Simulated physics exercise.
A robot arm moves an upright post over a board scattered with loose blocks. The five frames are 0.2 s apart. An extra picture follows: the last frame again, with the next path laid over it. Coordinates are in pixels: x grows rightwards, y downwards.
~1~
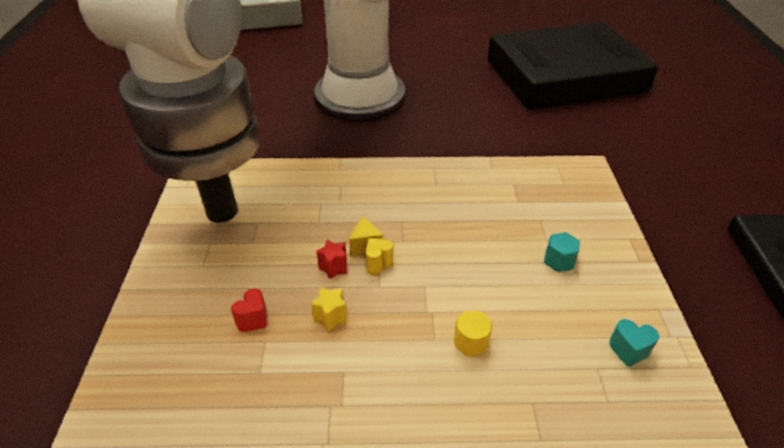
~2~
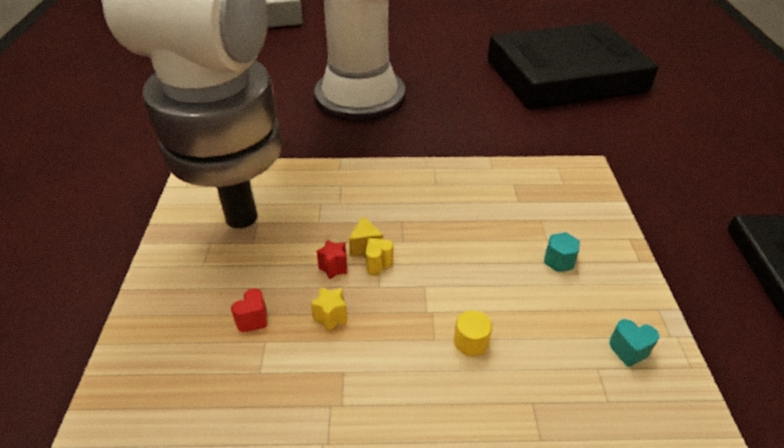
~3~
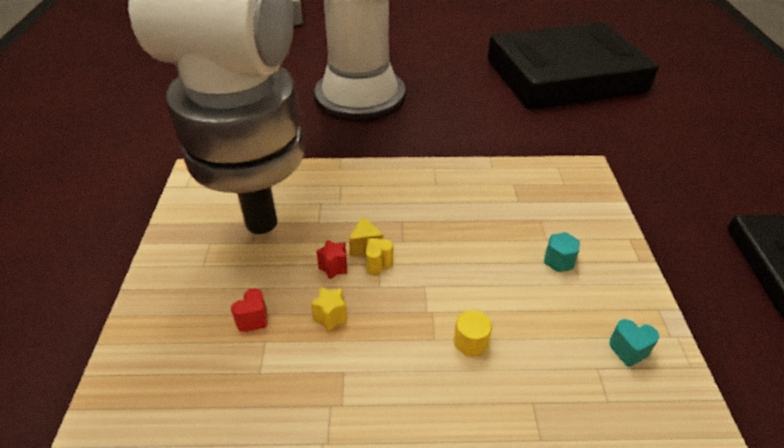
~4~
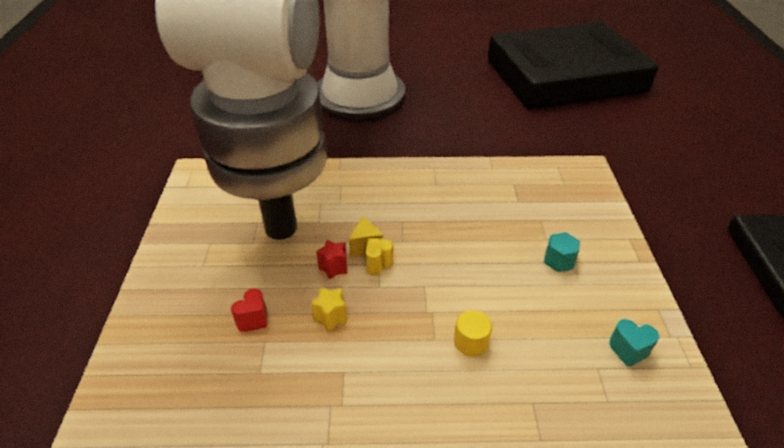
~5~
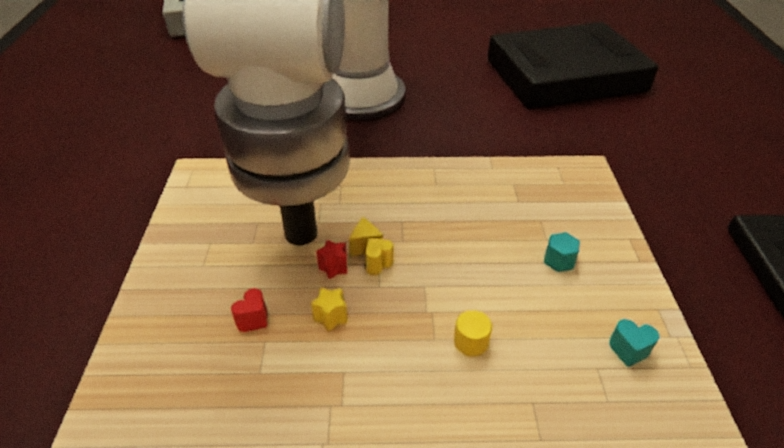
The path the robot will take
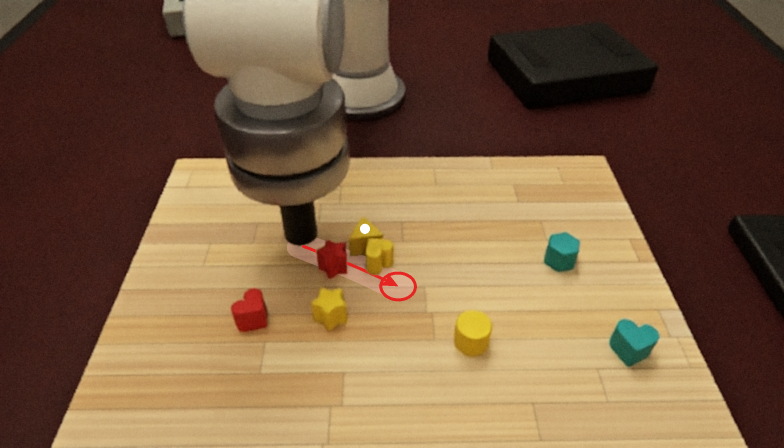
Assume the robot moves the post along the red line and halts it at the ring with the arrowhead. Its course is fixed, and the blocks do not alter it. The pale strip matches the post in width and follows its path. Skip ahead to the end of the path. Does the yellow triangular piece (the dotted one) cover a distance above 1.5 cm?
No
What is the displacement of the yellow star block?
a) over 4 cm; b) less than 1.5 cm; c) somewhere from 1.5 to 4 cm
My pick is b.
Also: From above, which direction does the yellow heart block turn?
The block turns counter-clockwise.
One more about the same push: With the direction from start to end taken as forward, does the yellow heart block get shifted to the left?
I'd say yes.
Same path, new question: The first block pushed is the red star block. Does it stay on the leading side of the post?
Expect to find it next to or behind the post.
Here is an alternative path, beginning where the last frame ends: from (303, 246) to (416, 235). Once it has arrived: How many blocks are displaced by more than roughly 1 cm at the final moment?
I count one.
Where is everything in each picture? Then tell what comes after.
Tip of the post (222, 213), middles of tops, yellow star block (329, 299), red star block (332, 249), yellow triangular piece (365, 229), yellow heart block (378, 246), in the first frame.
Post (242, 218), nothing pushed, in the second frame.
Post (262, 223), nothing pushed, in the third frame.
Post (281, 229), nothing pushed, in the fourth frame.
Post (301, 234), yellow star block (329, 299), red star block (332, 249), yellow triangular piece (365, 229), yellow heart block (378, 246), in the fifth frame.
The line goes in a line from (303, 246) to (398, 286); the dot is on the yellow triangular piece.
What follows on the original path. One third of the way, post (333, 246); red star block (347, 258), turned 25° clockwise.
Two thirds of the way, post (366, 260); red star block (373, 275), turned 45° clockwise; yellow triangular piece (373, 230), turned 65° anticlockwise; yellow heart block (394, 250), turned 10° anticlockwise.
At the end, post (398, 274); yellow star block unmoved; red star block (387, 290), turned 80° clockwise; yellow triangular piece (373, 230), turned 65° anticlockwise; yellow heart block (418, 252), turned 65° anticlockwise.
